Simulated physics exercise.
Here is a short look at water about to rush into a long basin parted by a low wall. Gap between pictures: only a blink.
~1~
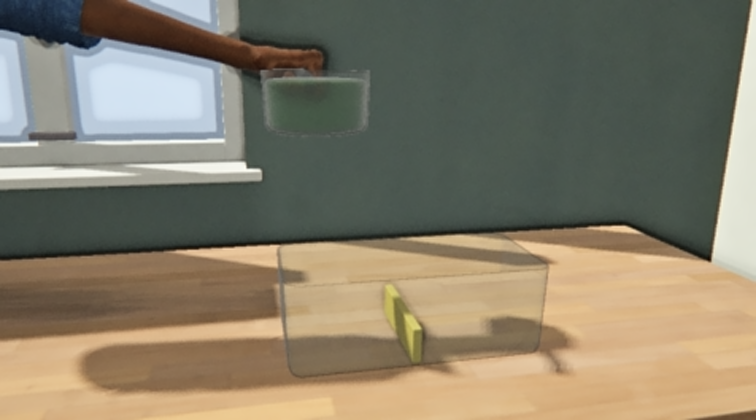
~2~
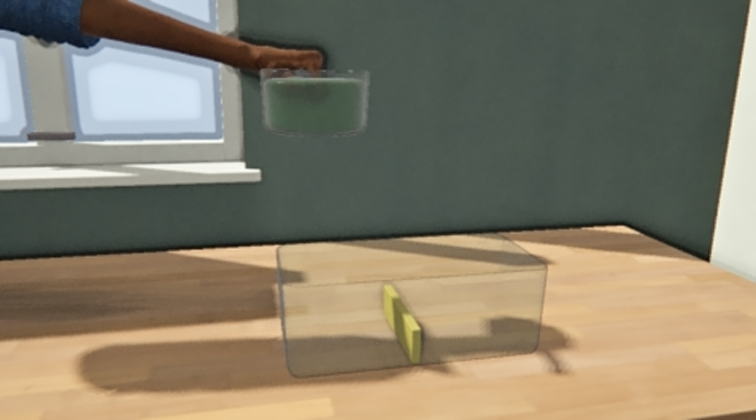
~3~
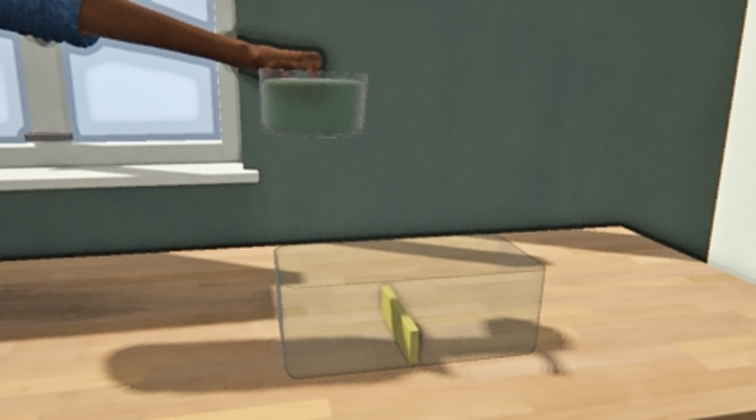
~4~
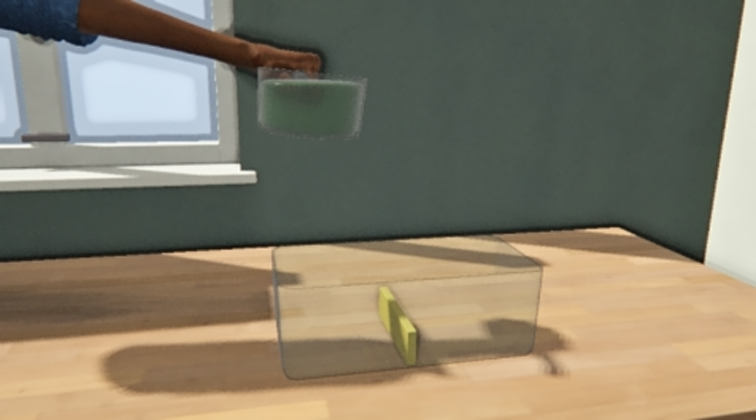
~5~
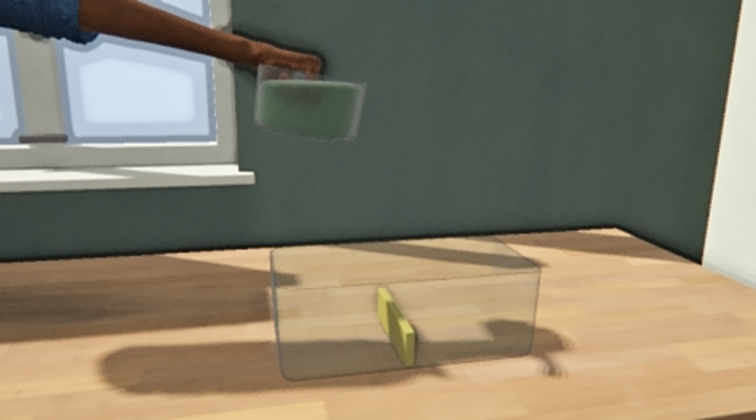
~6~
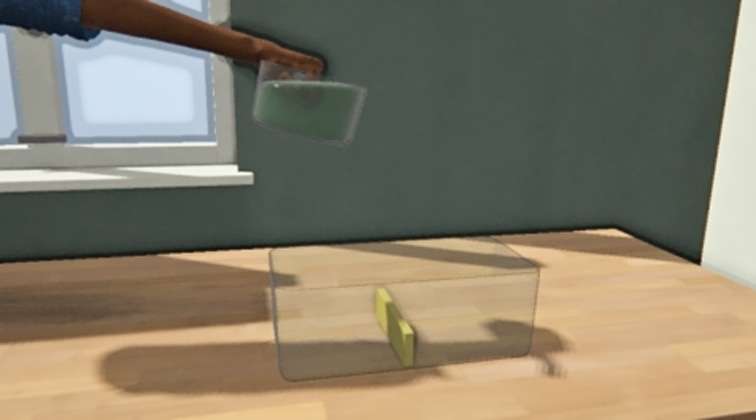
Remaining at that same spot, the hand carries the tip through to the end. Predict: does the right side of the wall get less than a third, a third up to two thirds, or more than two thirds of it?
Past two thirds.
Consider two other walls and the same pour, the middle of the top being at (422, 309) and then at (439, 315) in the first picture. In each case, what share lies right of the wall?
First try 60 per cent, second try 40 per cent.
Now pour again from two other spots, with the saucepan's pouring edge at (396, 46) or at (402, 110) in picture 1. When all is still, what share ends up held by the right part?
Roughly 90 % the first time and roughly 95 % the second.
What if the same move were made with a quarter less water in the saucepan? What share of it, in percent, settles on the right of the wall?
75 %.
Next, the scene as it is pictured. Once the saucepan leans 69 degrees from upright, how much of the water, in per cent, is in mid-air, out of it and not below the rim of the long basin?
About 40 per cent.
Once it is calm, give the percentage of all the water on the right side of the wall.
Close to 80 percent.
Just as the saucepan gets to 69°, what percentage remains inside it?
About 55 %.
A moment on, the saucepan is tipped part way and 56 per cent is still to pour, 1 is left of the wall and 5 right of it.
Next, the saucepan is tipped on its side and 12 per cent is still to pour, 3 is left of the wall and 65 right of it.
Then the saucepan is tipped on its side and 2 per cent is still to pour, 13 is left of the wall and 81 right of it.
Later the saucepan is tipped on its side and 0 per cent is still to pour, 16 is left of the wall and 82 right of it.
Finally, 16 per cent lies left of the wall, 82 right of it and 1 outside.
